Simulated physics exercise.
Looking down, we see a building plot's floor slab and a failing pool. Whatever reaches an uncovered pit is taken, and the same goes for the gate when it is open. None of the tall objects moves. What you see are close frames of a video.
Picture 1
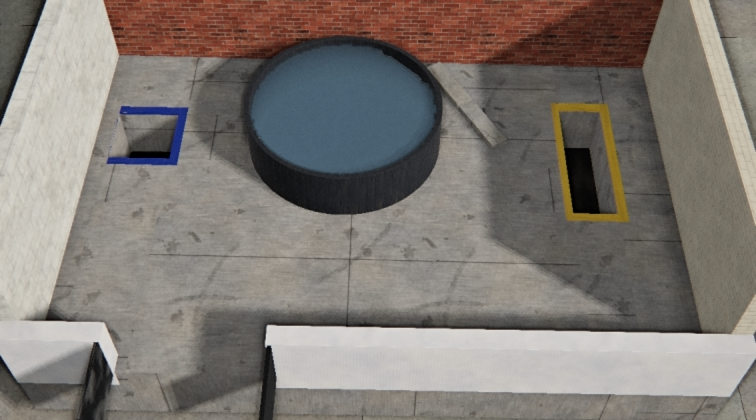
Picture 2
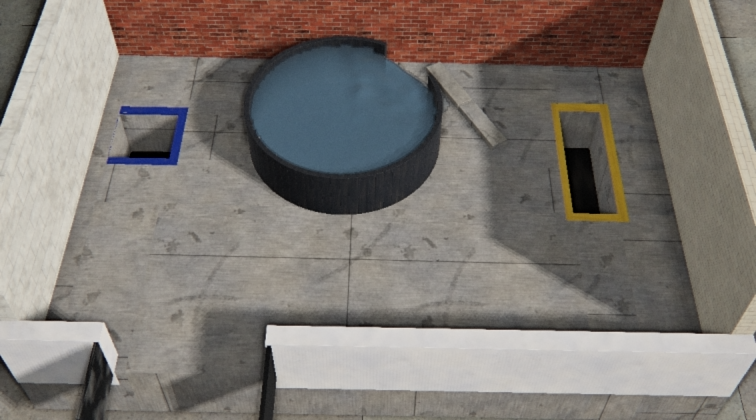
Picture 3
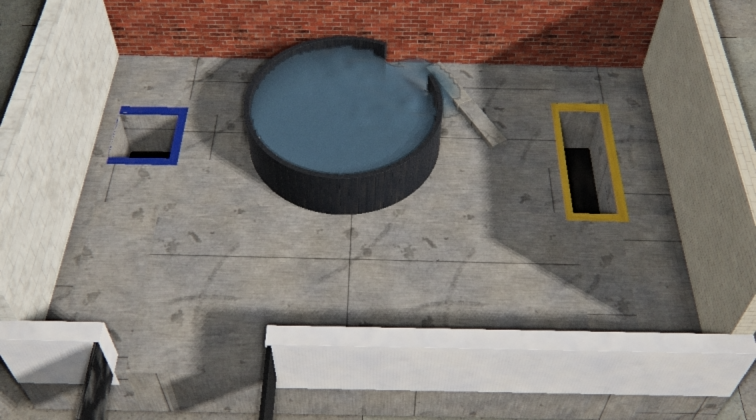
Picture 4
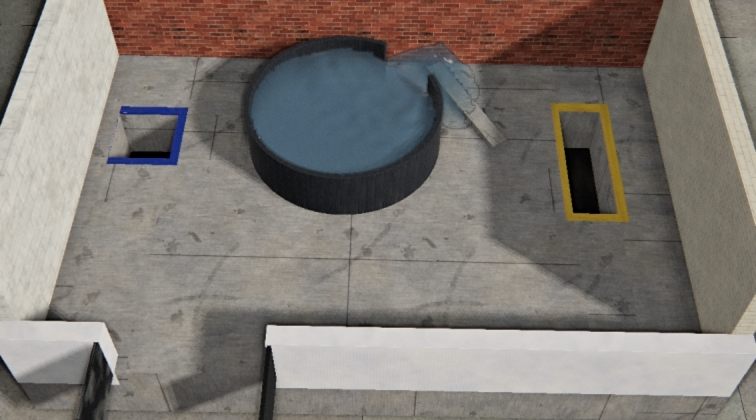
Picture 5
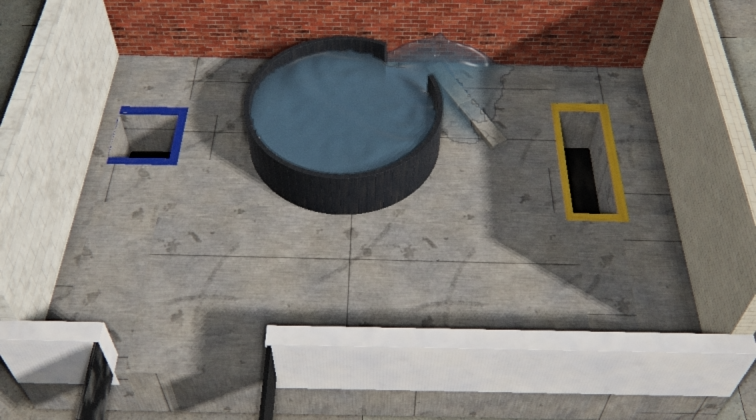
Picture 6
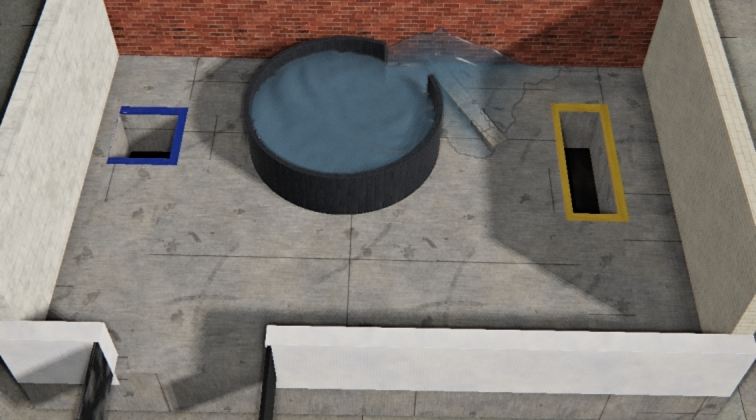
On a walled concrete slab, a round dark pool opening at its far right side, water gushing out and spreading rightward.
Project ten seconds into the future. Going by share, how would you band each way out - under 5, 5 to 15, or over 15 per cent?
I would put the gate under 5 per cent; I would put the yellow pit over 15 per cent; I would put the blue pit at 5 to 15 per cent.
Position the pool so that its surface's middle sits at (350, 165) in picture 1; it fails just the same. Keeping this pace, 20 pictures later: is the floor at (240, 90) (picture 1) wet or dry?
Soaked.
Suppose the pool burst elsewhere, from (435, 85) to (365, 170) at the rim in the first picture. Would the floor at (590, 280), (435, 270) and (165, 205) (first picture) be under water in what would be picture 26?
In turn: Wet, awash, clear.
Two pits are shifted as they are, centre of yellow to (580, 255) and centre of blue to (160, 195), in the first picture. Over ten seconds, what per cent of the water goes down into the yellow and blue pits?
Yellow share 25%, blue share 6%.
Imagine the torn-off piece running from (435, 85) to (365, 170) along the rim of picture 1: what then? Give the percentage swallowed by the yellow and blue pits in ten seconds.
The yellow pit gets 55 per cent and the blue pit 0 per cent.
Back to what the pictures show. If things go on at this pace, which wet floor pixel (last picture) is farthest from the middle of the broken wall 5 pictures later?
Front's tip: Near (638, 76).
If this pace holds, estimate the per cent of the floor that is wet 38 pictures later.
Close to 55 %.
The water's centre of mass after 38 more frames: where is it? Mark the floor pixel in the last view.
About (412, 157).
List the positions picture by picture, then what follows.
The first picture shows the pool at (344, 107) is whole and still.
In the second picture, the front is at a hidden place, out from the gap on the pool's far side.
In the third picture, water pours out on the pool's far side and has run to (432, 65).
In the fourth picture, the front is at (464, 66), out from the gap on the pool's far side.
In the fifth picture, water pours out on the pool's far side and has run to (508, 67).
In the sixth picture, the front is at (552, 68), out from the gap on the pool's far side.
A moment on, water covers 15 % of the floor; the gate 0 %, the yellow pit 1 %, the blue pit 0 %.
Next, water covers 25 % of the floor; the gate 0 %, the yellow pit 4 %, the blue pit 0 %.
Then, water covers 50 % of the floor; the gate 0 %, the yellow pit 12 %, the blue pit 1 %.
Later, water covers 55 % of the floor; the gate 0 %, the yellow pit 24 %, the blue pit 5 %.
In the end, water covers 75 % of the floor; the gate 0 %, the yellow pit 34 %, the blue pit 9 %.
